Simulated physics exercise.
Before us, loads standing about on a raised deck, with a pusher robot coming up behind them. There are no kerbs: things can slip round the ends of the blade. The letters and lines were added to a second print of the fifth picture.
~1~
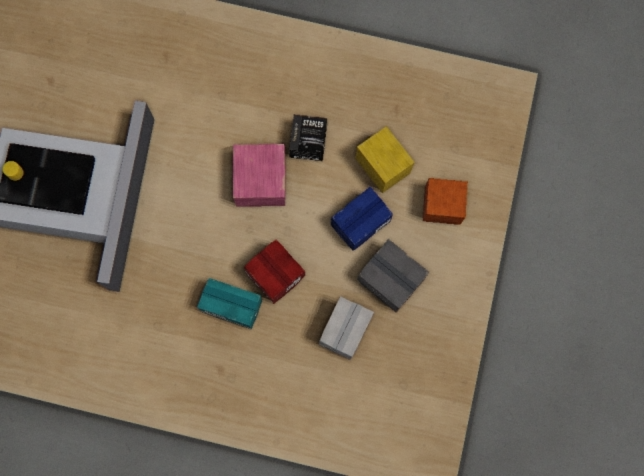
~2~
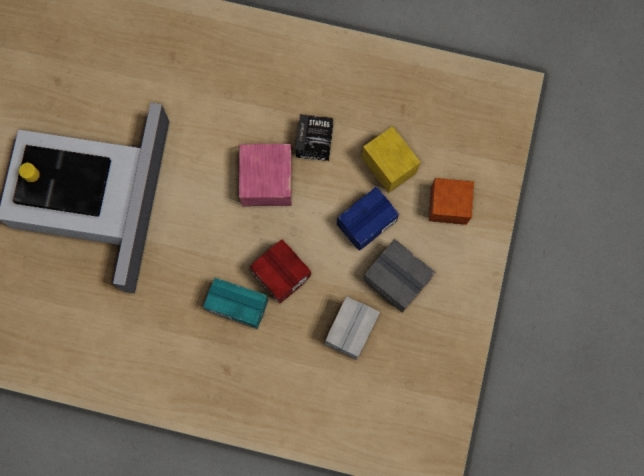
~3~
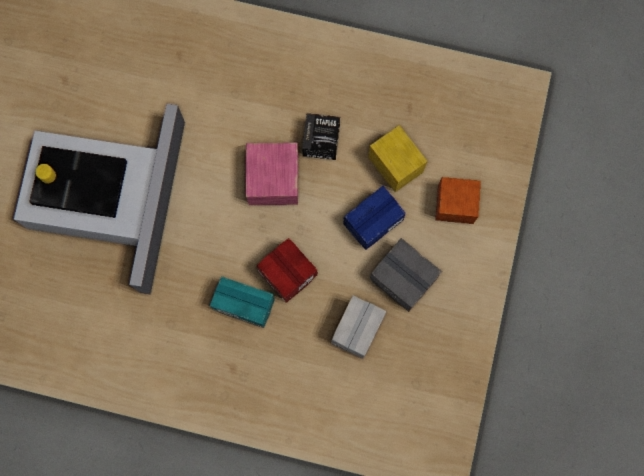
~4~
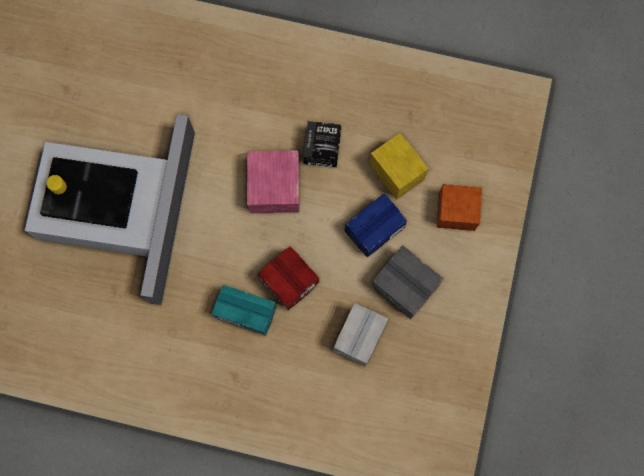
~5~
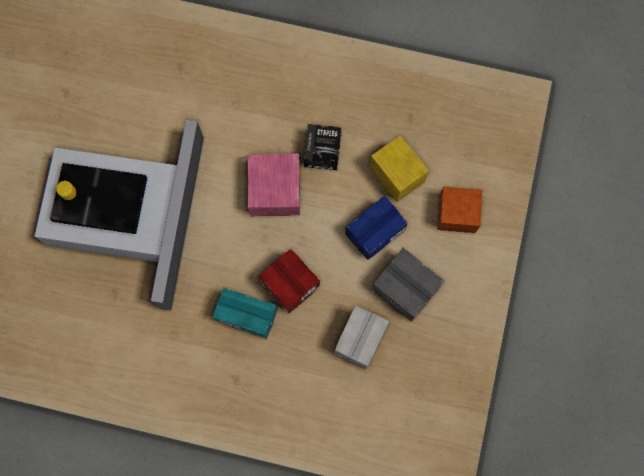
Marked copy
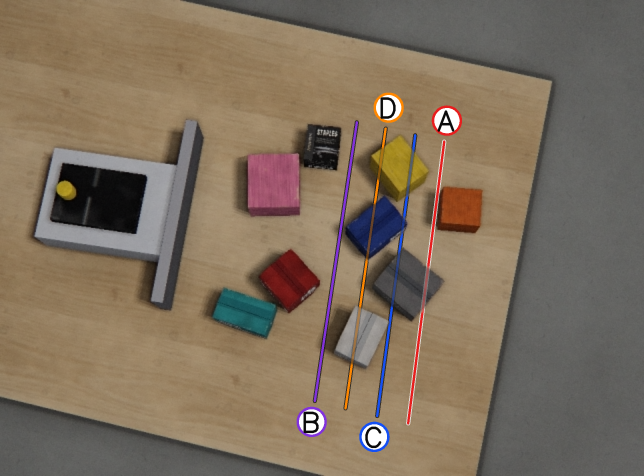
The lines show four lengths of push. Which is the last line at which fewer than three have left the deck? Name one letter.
A is the last line within the limit.
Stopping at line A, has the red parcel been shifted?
Yes.
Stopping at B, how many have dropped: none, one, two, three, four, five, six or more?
In all, none.
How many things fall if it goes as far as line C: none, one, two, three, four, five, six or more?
In all, none.
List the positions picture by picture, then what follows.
In the first picture, robot (53, 180); red parcel (275, 272); white parcel (345, 329).
In the second picture, robot (69, 182); blue box (368, 219).
In the third picture, robot (85, 183); pink crate (273, 175).
In the fourth picture, robot (96, 193); orange crate (459, 208).
In the fifth picture, robot (105, 199); turquoise parcel (246, 314); red parcel (290, 282); white parcel (361, 338).
On the marked copy, A at (427, 277); B at (337, 256); C at (397, 270); D at (366, 263).
Taking A. A third of the way, robot (195, 220); turquoise parcel (287, 327); red parcel (296, 281).
Two thirds of the way, robot (286, 241); grey box (439, 304); white parcel (422, 361).
When it is over, robot (355, 257); grey box (505, 323); white parcel (492, 382); none fallen.
As for the rest, B is within the limit but short; C is within the limit but short; D is within the limit but short.
